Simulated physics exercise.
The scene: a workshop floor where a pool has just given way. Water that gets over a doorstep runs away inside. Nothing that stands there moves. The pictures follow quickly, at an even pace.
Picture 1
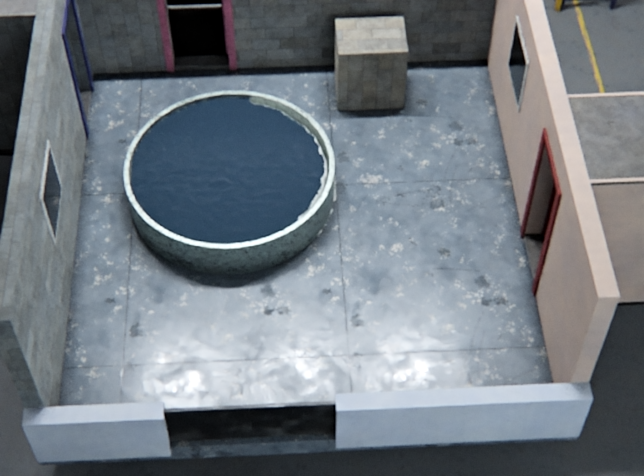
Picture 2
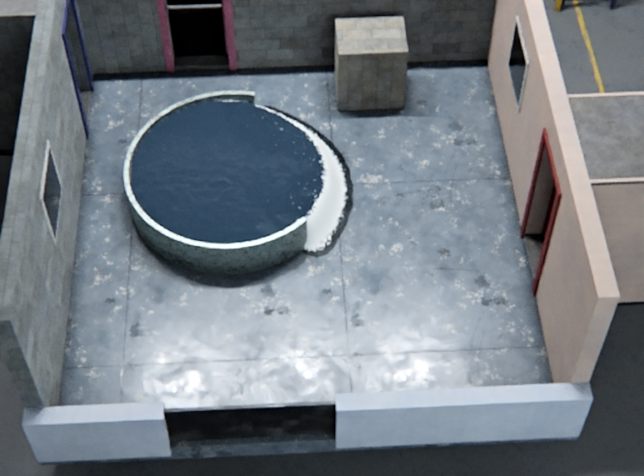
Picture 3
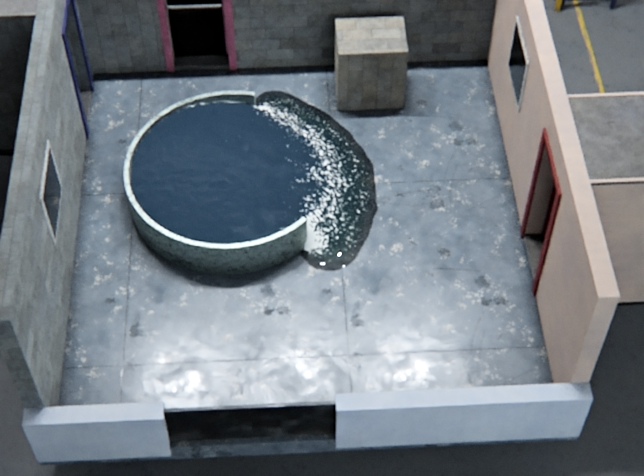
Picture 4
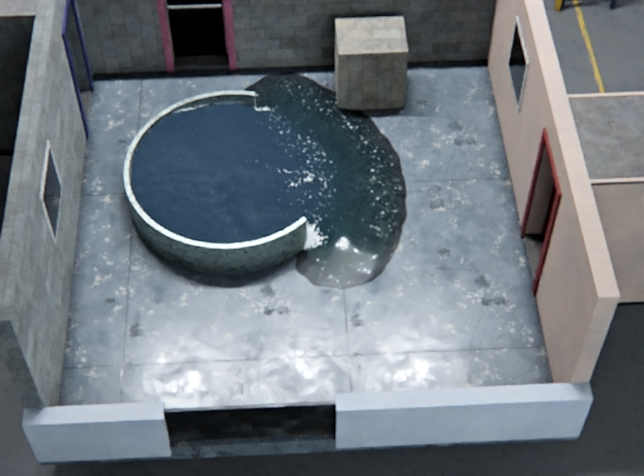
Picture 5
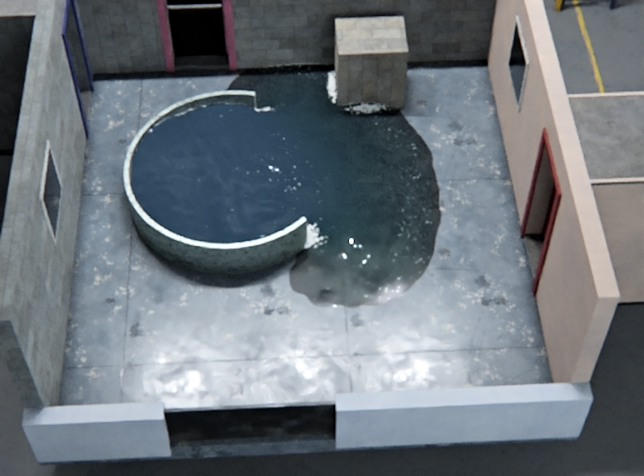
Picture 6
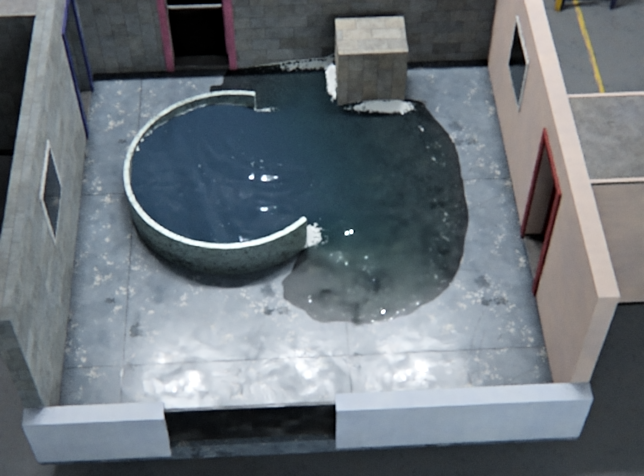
Water pours through a gap in the round pool's right side and spreads across the floor.
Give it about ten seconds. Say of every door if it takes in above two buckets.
The blue door floods; the red door floods; the pink door holds within the limit.
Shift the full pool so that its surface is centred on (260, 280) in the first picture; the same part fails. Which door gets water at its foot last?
That is the blue-painted one.
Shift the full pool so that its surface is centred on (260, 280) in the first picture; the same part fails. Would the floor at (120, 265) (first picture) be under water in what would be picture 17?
At that place: Clear.
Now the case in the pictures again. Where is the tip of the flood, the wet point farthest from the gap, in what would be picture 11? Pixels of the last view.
Close to (535, 341).
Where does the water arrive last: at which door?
The door marked blue.
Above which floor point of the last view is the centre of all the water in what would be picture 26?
Close to (364, 175).
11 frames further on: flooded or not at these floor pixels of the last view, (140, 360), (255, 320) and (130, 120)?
One after the other: Free of water, dry, dry.
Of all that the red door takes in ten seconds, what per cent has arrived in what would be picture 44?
Close to 95 %.
A moment on, water covers 45 % of the floor; the blue door not reached, the red door wet at the sill, nothing in, the pink door wet at the sill, nothing in.
Next, water covers 50 % of the floor; the blue door not reached, the red door over two buckets in, the pink door wet at the sill, nothing in.
Then, water covers 60 % of the floor; the blue door under two buckets in, the red door over two buckets in, the pink door wet at the sill, nothing in.
Later, water covers 90 % of the floor; the blue door over two buckets in, the red door far over two buckets in, the pink door wet at the sill, nothing in.
In the end, water covers 100 % of the floor; the blue door far over two buckets in, the red door far over two buckets in, the pink door wet at the sill, nothing in.
